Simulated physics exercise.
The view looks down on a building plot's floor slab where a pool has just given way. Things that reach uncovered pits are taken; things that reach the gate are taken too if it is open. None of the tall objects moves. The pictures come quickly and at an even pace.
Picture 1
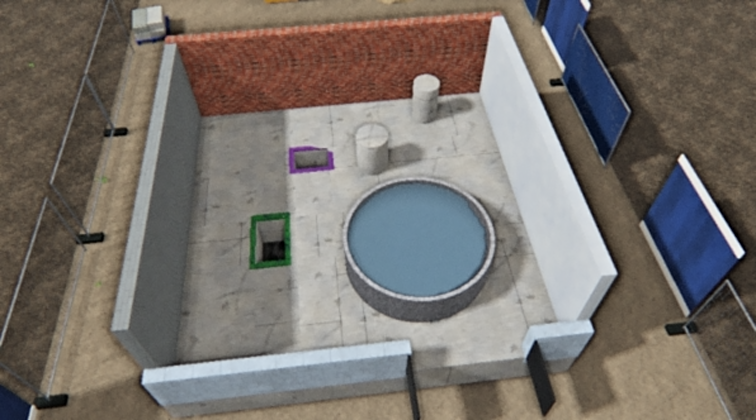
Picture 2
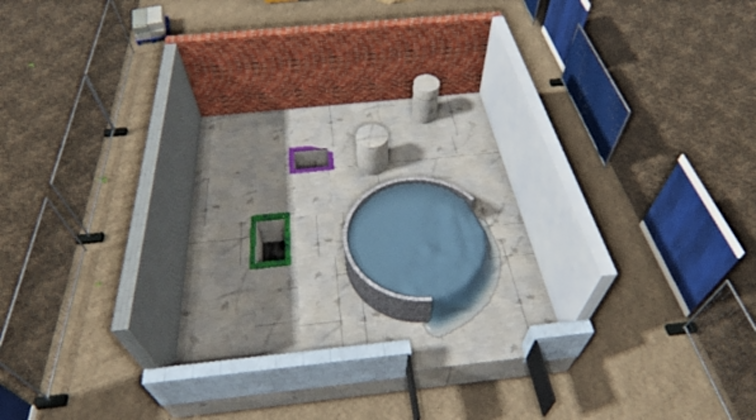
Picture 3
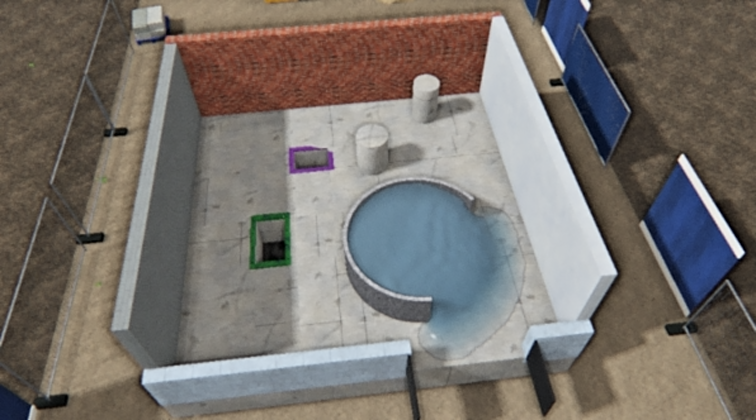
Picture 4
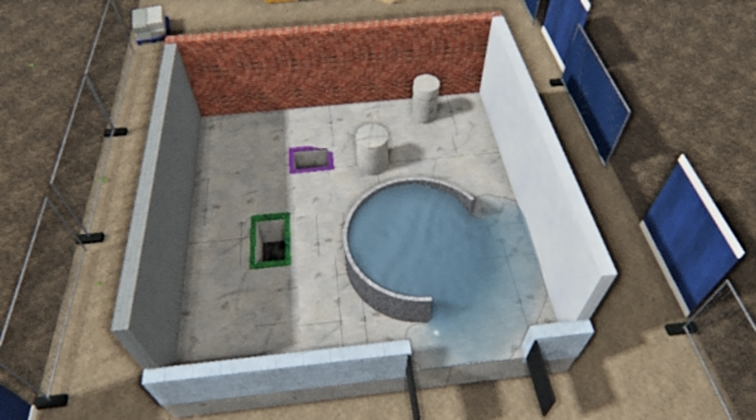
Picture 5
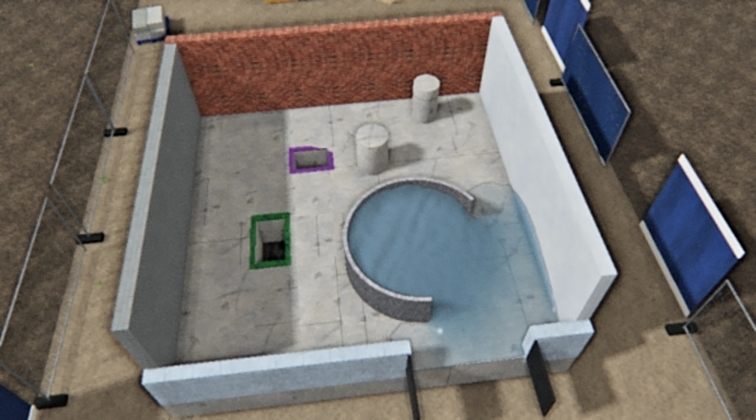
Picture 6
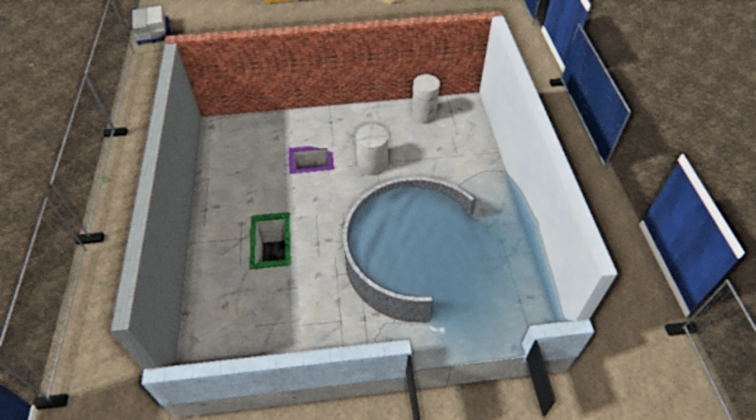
Water pours from the broken round tank and spreads across the slab along the right wall.
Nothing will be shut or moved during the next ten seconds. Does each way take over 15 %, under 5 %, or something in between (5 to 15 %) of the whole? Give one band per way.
As I see it, I'd say the gate drains a lot - upwards of fifteen per cent, I'd say the green pit drains very little - not reaching five per cent, I'd say the purple pit drains very little - not reaching five per cent.
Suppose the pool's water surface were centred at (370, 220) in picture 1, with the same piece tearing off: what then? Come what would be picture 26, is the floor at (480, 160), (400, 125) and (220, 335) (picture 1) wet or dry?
Location one: Soaked; location two: Soaked; location three: Bone dry.
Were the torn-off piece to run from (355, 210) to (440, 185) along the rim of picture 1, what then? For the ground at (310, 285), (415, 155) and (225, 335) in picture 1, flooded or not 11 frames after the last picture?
Taking them in order, I'd say not reached, swamped and not reached.
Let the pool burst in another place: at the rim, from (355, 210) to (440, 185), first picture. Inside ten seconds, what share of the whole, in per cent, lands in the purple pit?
Purple: 25 %.
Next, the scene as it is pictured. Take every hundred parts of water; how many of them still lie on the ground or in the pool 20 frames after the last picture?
Estimate: Near 70 %.
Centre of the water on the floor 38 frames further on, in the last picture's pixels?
The water's middle lies around (418, 214).
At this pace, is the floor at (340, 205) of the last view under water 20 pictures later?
Looking at that place, I'd say still bare.
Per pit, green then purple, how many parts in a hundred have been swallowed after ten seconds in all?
In the order asked: 0 percent and 2 percent.
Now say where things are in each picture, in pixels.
Still water in the round tank at (418, 236), in the first frame.
Water pours out at (484, 274) and has run to a hidden place, in the second frame.
Water pours out at (483, 275) and has run to a hidden place, in the third frame.
The front is at (517, 204), out from the gap at (483, 276), in the fourth frame.
The front is at (511, 187), out from the gap at (483, 277), in the fifth frame.
Water pours out at (483, 277) and has run to (507, 175), in the sixth frame.
A moment on, water covers 20 % of the floor; the gate 9 %, the green pit 0 %, the purple pit 0 %.
Next, water covers 30 % of the floor; the gate 18 %, the green pit 0 %, the purple pit 0 %.
Then, water covers 40 % of the floor; the gate 31 %, the green pit 0 %, the purple pit 0 %.
Later, water covers 60 % of the floor; the gate 42 %, the green pit 0 %, the purple pit 0 %.
In the end, water covers 85 % of the floor; the gate 52 %, the green pit 0 %, the purple pit 2 %.
